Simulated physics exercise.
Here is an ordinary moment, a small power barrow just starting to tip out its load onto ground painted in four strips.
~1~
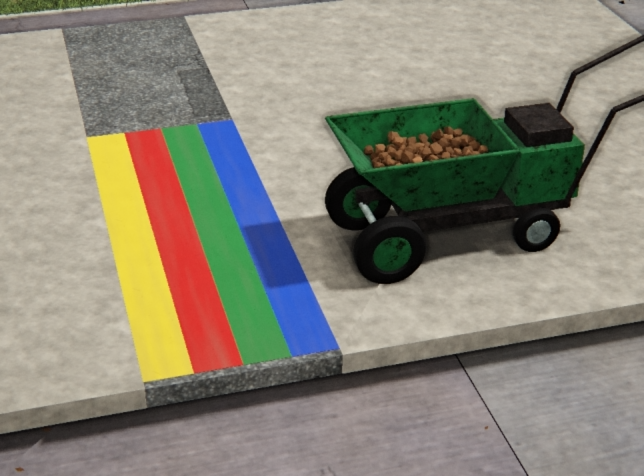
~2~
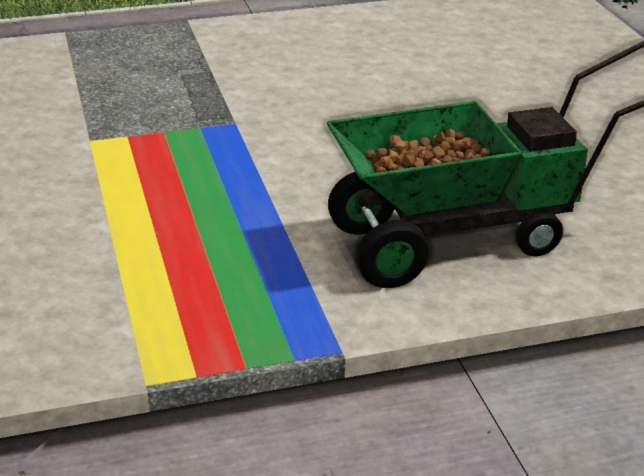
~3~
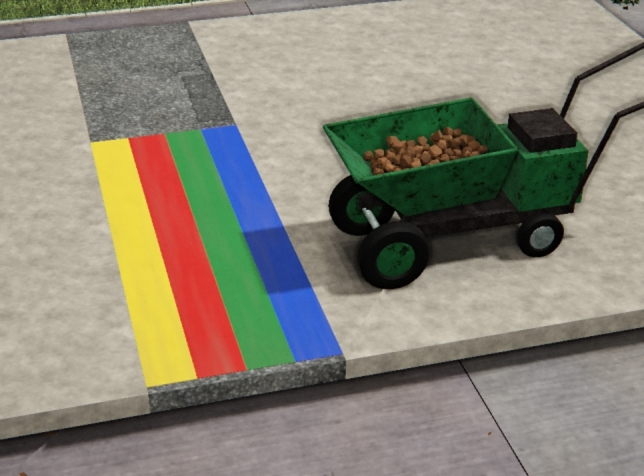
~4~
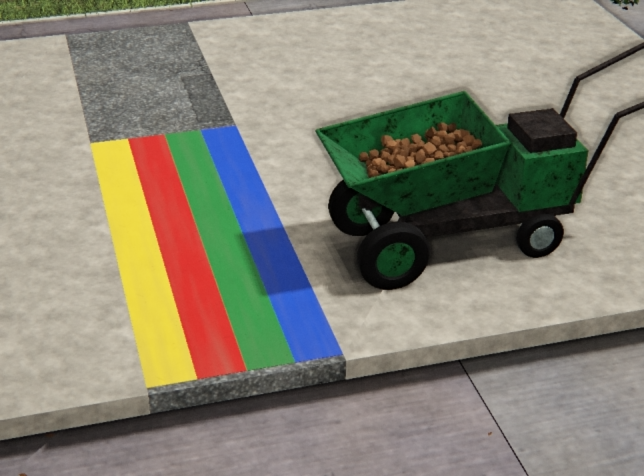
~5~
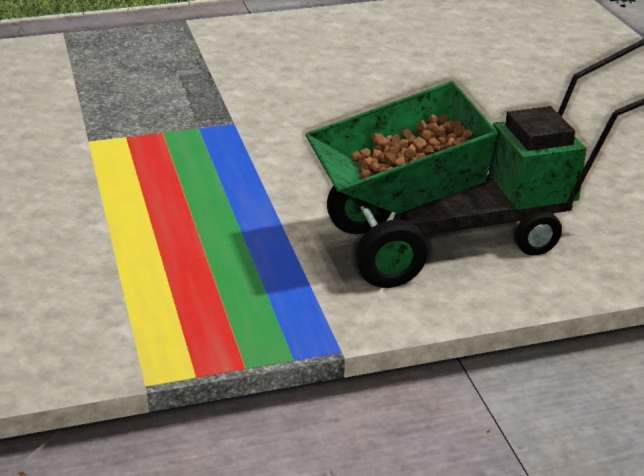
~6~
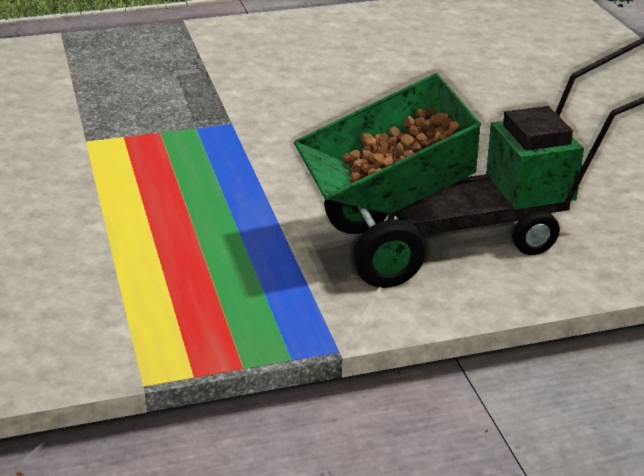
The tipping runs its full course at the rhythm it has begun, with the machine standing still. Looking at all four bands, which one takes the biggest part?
That would be the green band.
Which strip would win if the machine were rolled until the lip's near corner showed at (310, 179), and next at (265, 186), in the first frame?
Going by the pictures, the first try gives red and the second gives that yellow strip.
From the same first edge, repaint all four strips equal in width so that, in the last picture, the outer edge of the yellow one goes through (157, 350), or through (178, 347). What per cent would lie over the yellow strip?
10 and 10 in a hundred.
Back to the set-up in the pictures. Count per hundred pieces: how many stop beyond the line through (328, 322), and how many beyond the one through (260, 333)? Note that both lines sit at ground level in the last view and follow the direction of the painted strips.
That's 80 in a hundred for the first and 50 in a hundred for the second.
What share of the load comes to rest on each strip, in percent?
Blue: About 15; green: About 45; red: About 20; yellow: About 5.
Soon, skip tipped steeply; all in the skip.
A while on, skip tipped right over; about half in the skip; a small part over the blue strip; about a third over the green strip; a stray few over the red strip.
Towards the end, skip tipped right over; about a quarter in the skip; a small part over the blue strip; about half over the green strip; about a quarter over the red strip; a stray few over the yellow strip.
Finally, skip tipped right over; about a quarter in the skip; a small part over the blue strip; about half over the green strip; about a quarter over the red strip; a stray few over the yellow strip.
